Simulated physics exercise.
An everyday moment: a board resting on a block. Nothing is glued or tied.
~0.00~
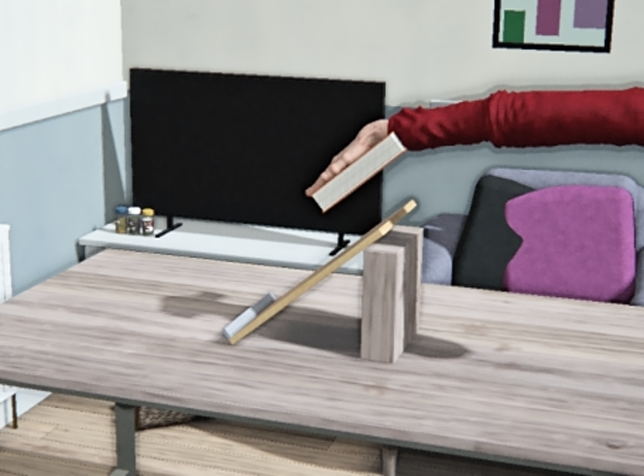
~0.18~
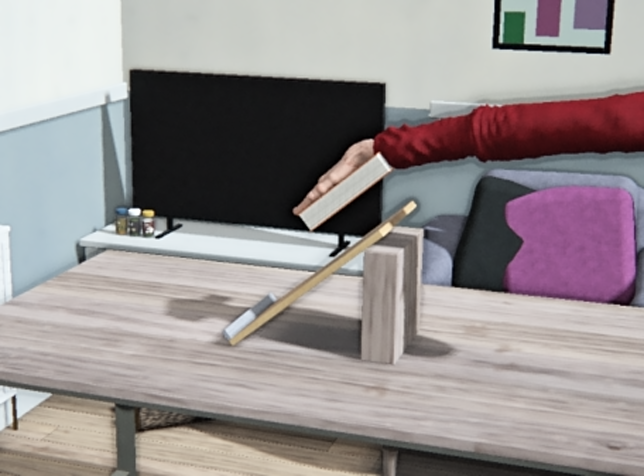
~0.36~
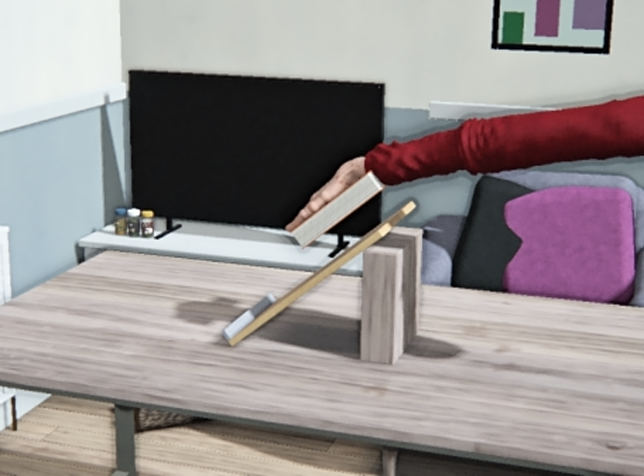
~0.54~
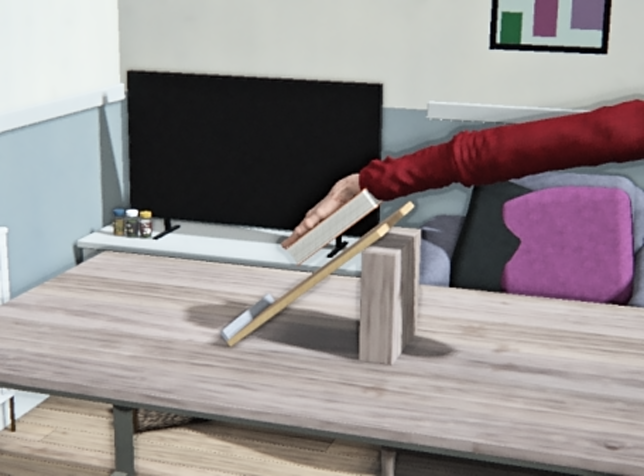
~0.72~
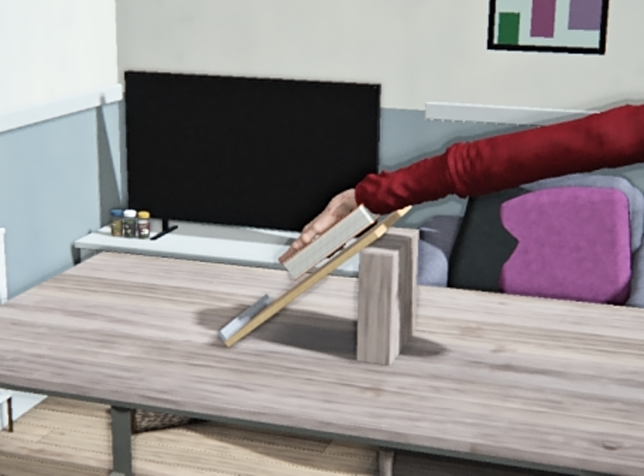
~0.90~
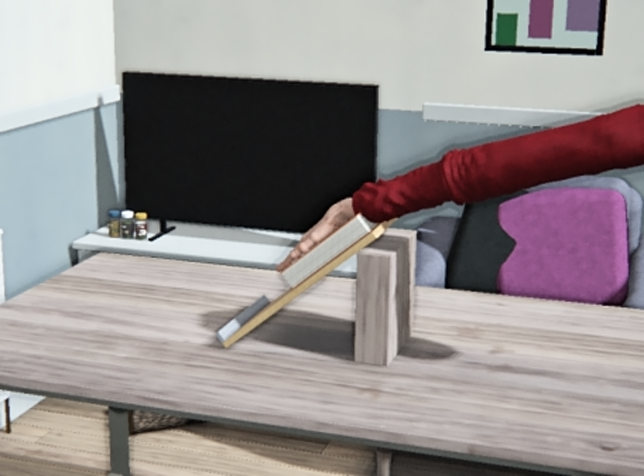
A red-sleeved arm holds a pale rectangular object above a wood-grained table in a living room, seen from slightly above. A thin tan board slopes up from a small grey piece at left to upright wooden blocks, with a black television behind and a magenta cushion at right. The hand lowers the object leftward and down onto the board, then stays on it, as the camera drifts slightly right.
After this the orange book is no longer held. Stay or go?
Here the orange book runs down the board.
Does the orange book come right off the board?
The orange book stops on the board.
Around 1.20 s, orange book displaced a little near (315, 259).
Around 1.30 s, orange book displaced about its own width near (289, 278).
Around 1.40 s, orange book displaced about its own width near (279, 286).
Finally (1.9 s), moved from the start, orange book. Final places as the last picture's camera would see them, orange book near (279, 286). The orange book goes downhill.
